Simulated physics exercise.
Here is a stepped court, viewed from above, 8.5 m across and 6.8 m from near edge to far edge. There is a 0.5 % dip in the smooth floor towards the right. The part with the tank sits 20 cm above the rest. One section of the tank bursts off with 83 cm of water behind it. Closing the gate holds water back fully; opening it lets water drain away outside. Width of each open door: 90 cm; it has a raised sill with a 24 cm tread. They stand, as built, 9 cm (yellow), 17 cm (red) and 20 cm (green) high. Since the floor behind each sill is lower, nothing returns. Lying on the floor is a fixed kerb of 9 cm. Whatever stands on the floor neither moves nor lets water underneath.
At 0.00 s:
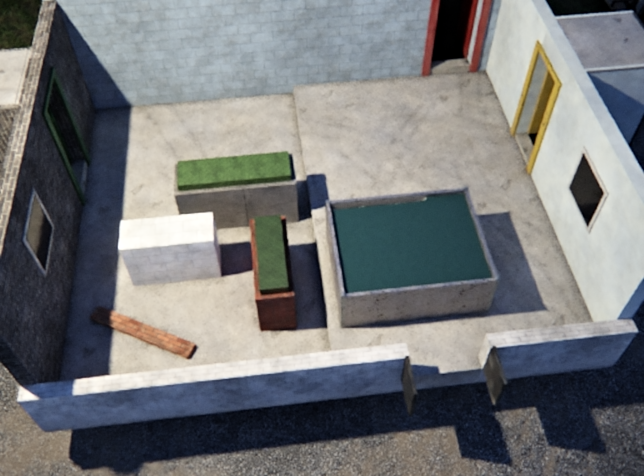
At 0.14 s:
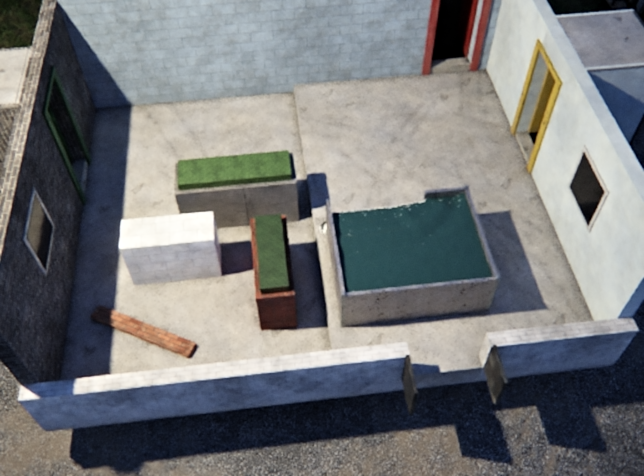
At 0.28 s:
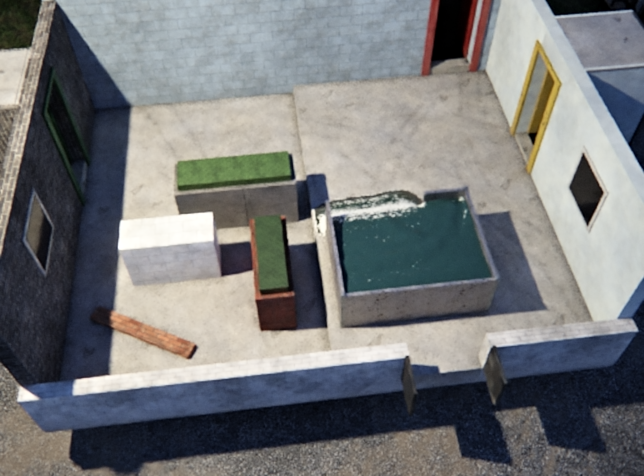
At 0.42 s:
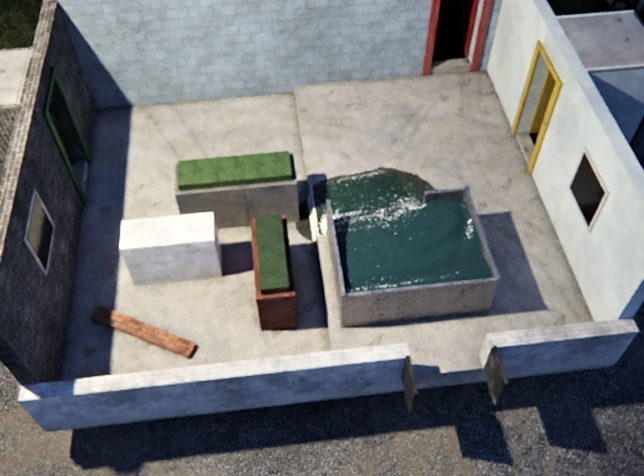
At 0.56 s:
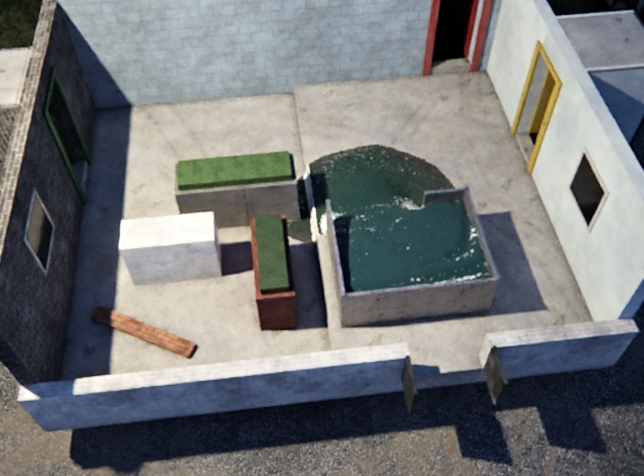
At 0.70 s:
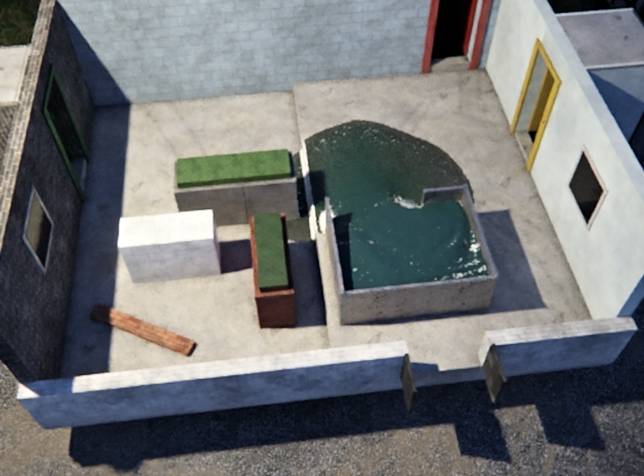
Water pours from the far side of the tank and spreads across the pale floor.
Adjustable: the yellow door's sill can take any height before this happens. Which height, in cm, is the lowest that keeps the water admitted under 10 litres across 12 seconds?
Close to 5.5 cm.
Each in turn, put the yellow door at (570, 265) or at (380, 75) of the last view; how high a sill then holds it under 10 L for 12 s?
First place around 8.5 cm, second around 28 cm.
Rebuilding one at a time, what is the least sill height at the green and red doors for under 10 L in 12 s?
You'd want some 11.0 cm at green and some 20 cm at red.
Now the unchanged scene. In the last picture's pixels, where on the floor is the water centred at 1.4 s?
(378, 216).
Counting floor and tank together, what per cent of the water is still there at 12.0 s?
Close to 98 in a hundred.
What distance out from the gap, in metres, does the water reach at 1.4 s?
Near 4.4 metres, give or take.
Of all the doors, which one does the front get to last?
The green one comes last.
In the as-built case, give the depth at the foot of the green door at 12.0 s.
Some 5.5 centimetres.
After 1.4 s water covers 30 % of the floor, deepest (40 cm) near (359, 226); it has not reached the yellow door.
After 3.0 s water covers 45 % of the floor, deepest (34 cm) near (478, 72); 2 cm at the yellow door, 0 litres in over its 9 cm sill.
After 12.0 s water covers 95 % of the floor, deepest (16 cm) near (200, 388); 5 cm at the yellow door, 0 litres in over its 9 cm sill.
At the yellow door as built, the water arrived by 1.7 s and peaked near 9 cm at 3.8 s.
With a sill of 5 cm, 16 litres would have come in within the 12 s; with 6.5 cm, 5 litres. So under 10 litres takes about 5.5 cm.
